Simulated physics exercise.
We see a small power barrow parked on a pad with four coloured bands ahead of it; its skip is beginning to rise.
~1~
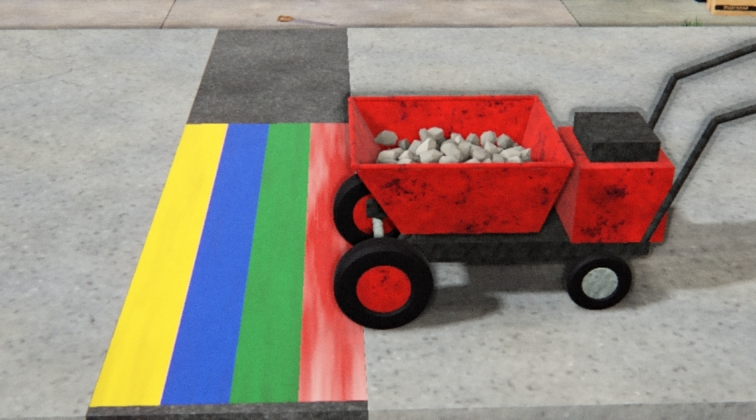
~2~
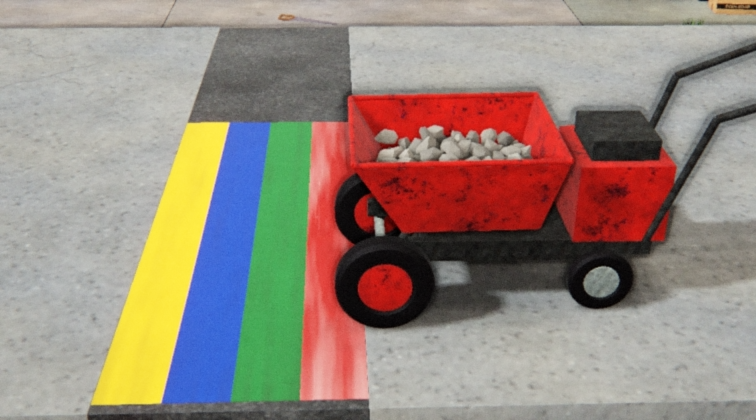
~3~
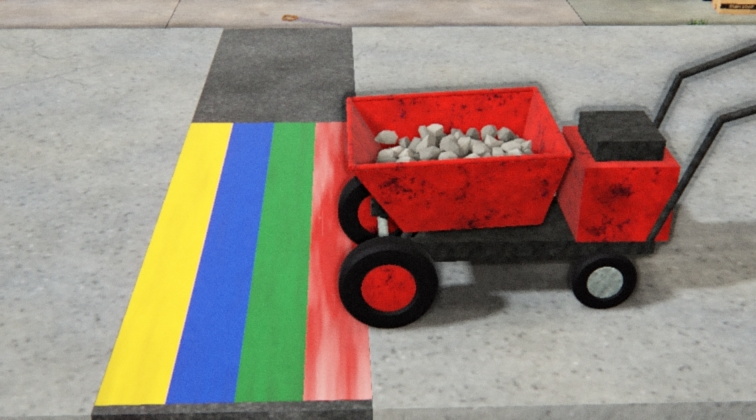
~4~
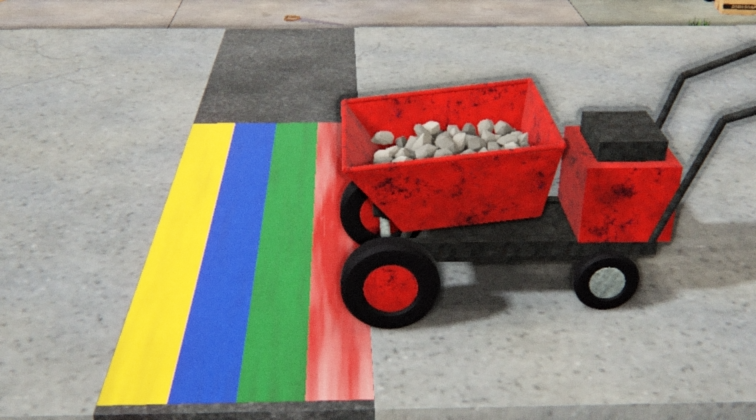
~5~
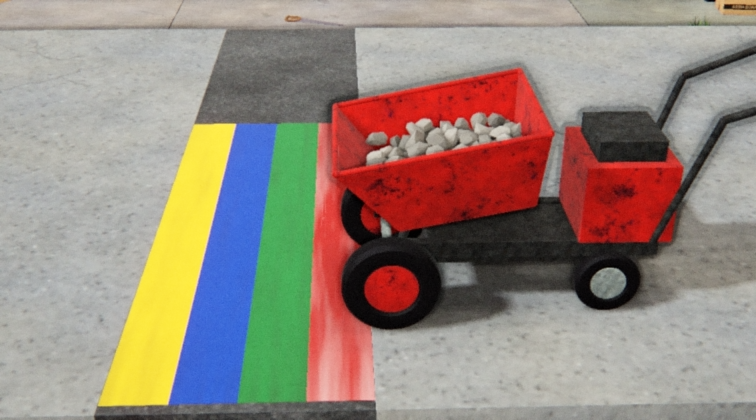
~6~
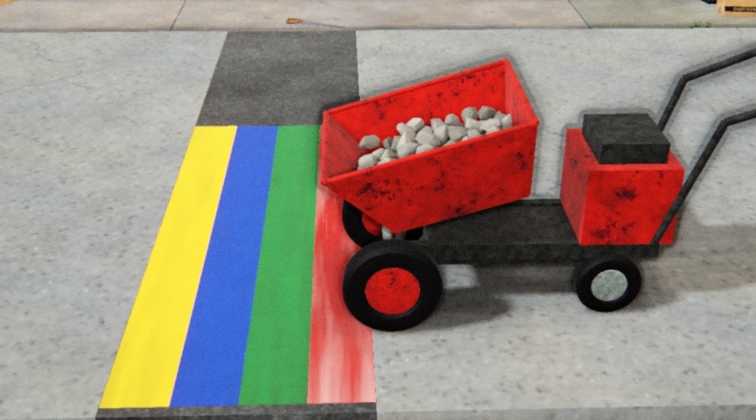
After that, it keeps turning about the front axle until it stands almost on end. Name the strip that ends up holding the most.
Blue.
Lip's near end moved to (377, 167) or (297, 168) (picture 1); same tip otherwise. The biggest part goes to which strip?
On the first try it comes out as the blue strip, and on the second as the yellow one.
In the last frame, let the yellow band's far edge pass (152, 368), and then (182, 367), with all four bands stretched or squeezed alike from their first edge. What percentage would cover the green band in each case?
Near 10 % and 0 %.
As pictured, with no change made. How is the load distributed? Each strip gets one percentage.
Percentages: Red 0, green 15, blue 45, yellow 25.
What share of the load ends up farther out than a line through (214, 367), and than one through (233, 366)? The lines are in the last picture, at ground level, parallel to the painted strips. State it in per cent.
About 50 and 70 %.
Soon after the last picture, skip tipped steeply; all in the skip.
A little later, skip tipped right over; nearly all in the skip; a small part over the blue strip.
Later still, skip tipped right over; about a third in the skip; a stray few over the green strip; about a third over the blue strip; about a quarter over the yellow strip; a stray few off the paint.
By the end, skip tipped right over; a small part in the skip; none over the red strip; a small part over the green strip; about half over the blue strip; about a quarter over the yellow strip; a stray few off the paint.
